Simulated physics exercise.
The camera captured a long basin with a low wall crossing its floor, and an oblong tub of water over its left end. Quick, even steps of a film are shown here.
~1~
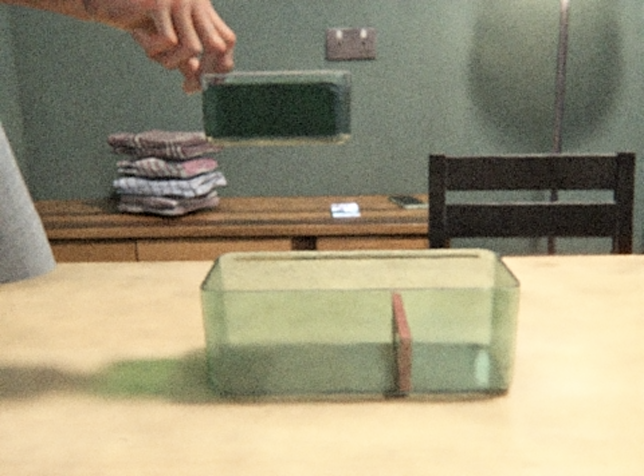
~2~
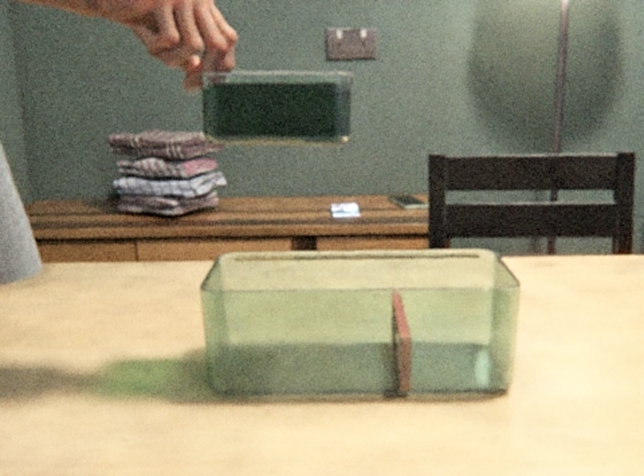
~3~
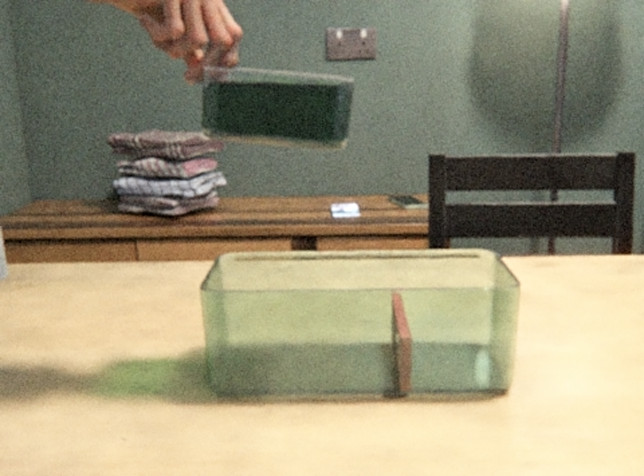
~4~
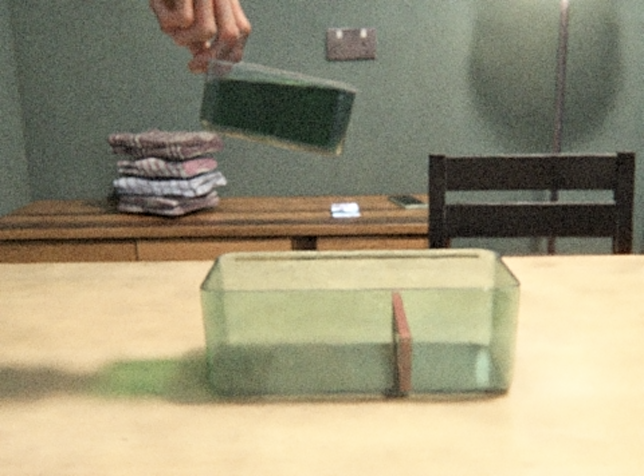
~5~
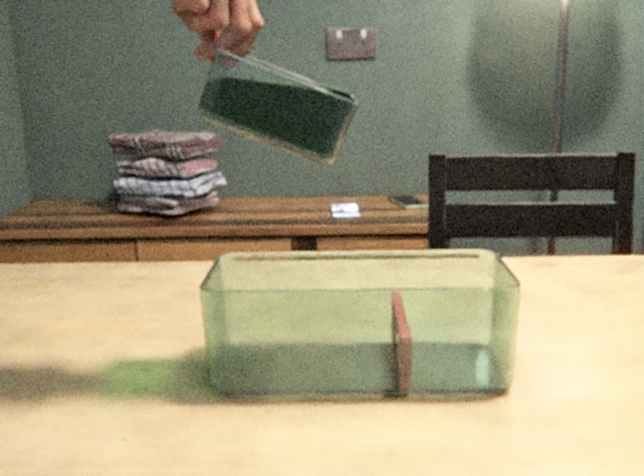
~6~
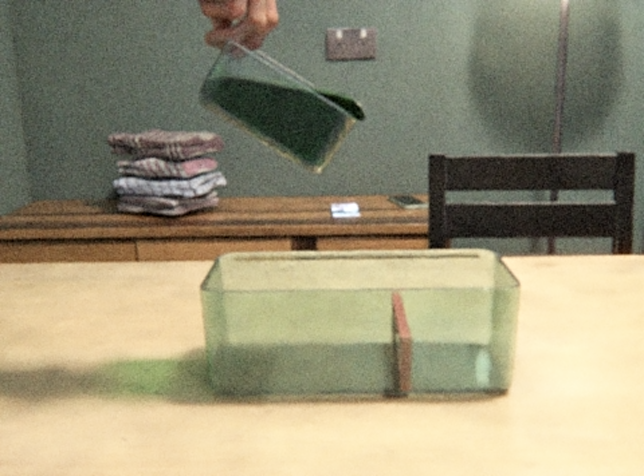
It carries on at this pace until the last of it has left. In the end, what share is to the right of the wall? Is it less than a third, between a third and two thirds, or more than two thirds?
Between a third and two thirds.
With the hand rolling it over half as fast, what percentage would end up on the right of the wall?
Roughly 65 percent.
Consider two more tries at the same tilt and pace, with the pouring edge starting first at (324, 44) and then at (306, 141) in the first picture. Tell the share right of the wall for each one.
The first gives 40 %, the second 5 %.
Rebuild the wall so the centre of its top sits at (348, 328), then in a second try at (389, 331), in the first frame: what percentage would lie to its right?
First try around 75 percent; second try around 55 percent.
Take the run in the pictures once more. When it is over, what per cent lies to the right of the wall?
Some 50 per cent.
A moment on, the oblong tub is tipped on its side and 21 per cent is still to pour, 1 is left of the wall and 18 right of it.
Next, the oblong tub is tipped on its side and 5 per cent is still to pour, 18 is left of the wall and 61 right of it.
Then the oblong tub is tipped on its side and 2 per cent is still to pour, 30 is left of the wall and 48 right of it.
Later the oblong tub is tipped on its side and 1 per cent is still to pour, 37 is left of the wall and 52 right of it.
In the end 38 per cent lies left of the wall, 52 right of it and 10 outside.
